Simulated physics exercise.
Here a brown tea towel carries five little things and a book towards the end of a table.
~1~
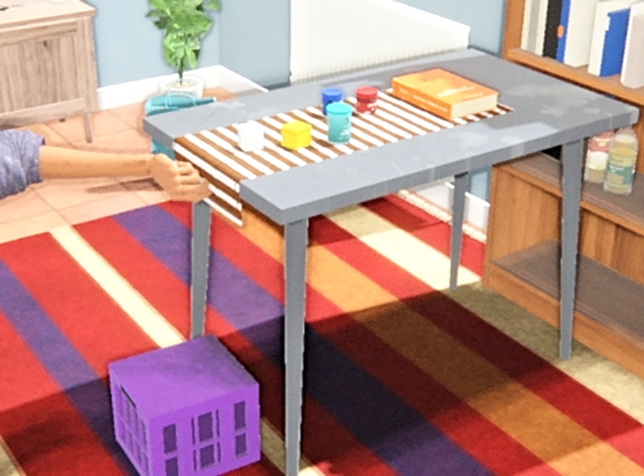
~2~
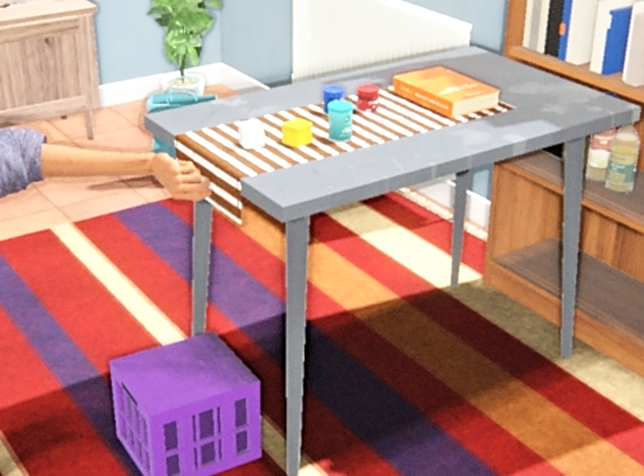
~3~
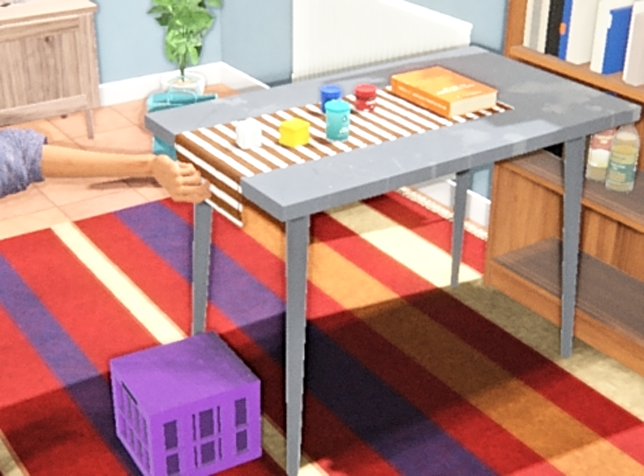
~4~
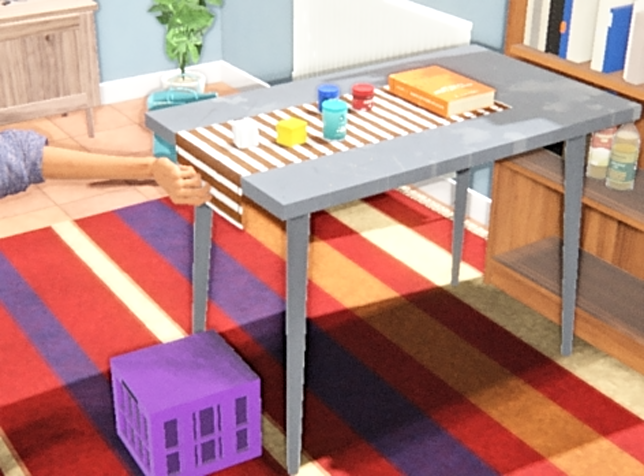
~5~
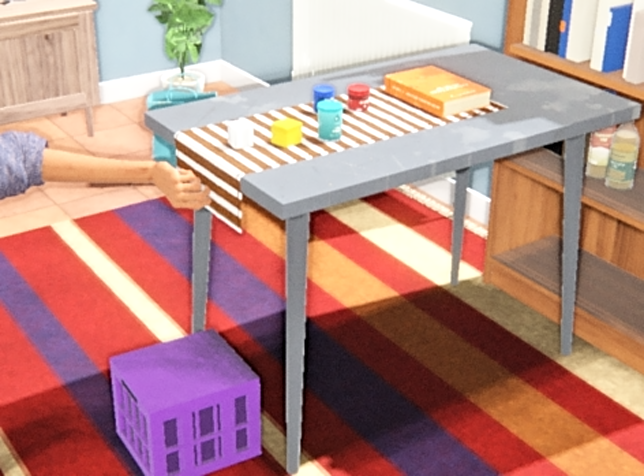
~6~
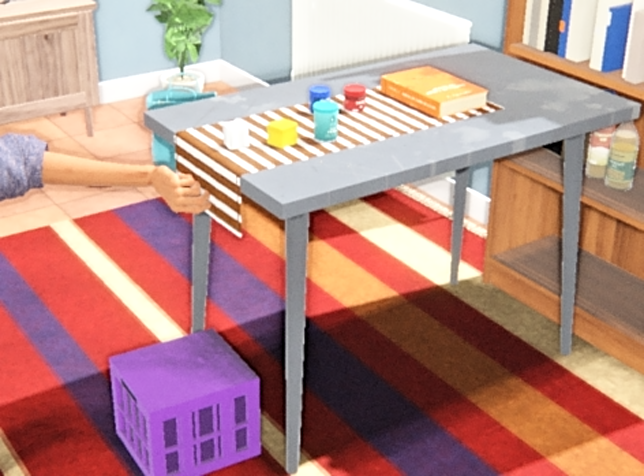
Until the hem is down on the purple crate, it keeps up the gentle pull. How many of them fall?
Four.
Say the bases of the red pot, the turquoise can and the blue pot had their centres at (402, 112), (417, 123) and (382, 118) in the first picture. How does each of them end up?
Red pot - stays aboard, turquoise can - stays aboard, blue pot - stays aboard.
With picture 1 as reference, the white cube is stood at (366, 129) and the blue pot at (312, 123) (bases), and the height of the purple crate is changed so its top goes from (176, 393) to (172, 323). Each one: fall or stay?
So the white cube stays there, and the blue pot stays there.
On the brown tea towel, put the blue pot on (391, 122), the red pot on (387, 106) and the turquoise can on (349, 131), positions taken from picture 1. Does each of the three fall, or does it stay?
Record - blue pot retained; red pot retained; turquoise can lost.
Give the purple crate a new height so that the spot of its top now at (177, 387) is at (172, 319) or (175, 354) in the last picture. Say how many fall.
2 and 3.
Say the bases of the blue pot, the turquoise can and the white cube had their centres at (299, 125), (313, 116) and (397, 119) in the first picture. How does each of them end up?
As for the blue pot, it tips off; the turquoise can tips off; the white cube stays where it is.
Early on, hem near (208, 266); white cube gone.
Midway, hem near (208, 308); white cube and yellow cube gone.
Near the end, hem on the crate; white cube, yellow cube, turquoise can and blue pot gone.
Finally, hem on the crate; white cube, yellow cube, turquoise can and blue pot gone. It carries off four.
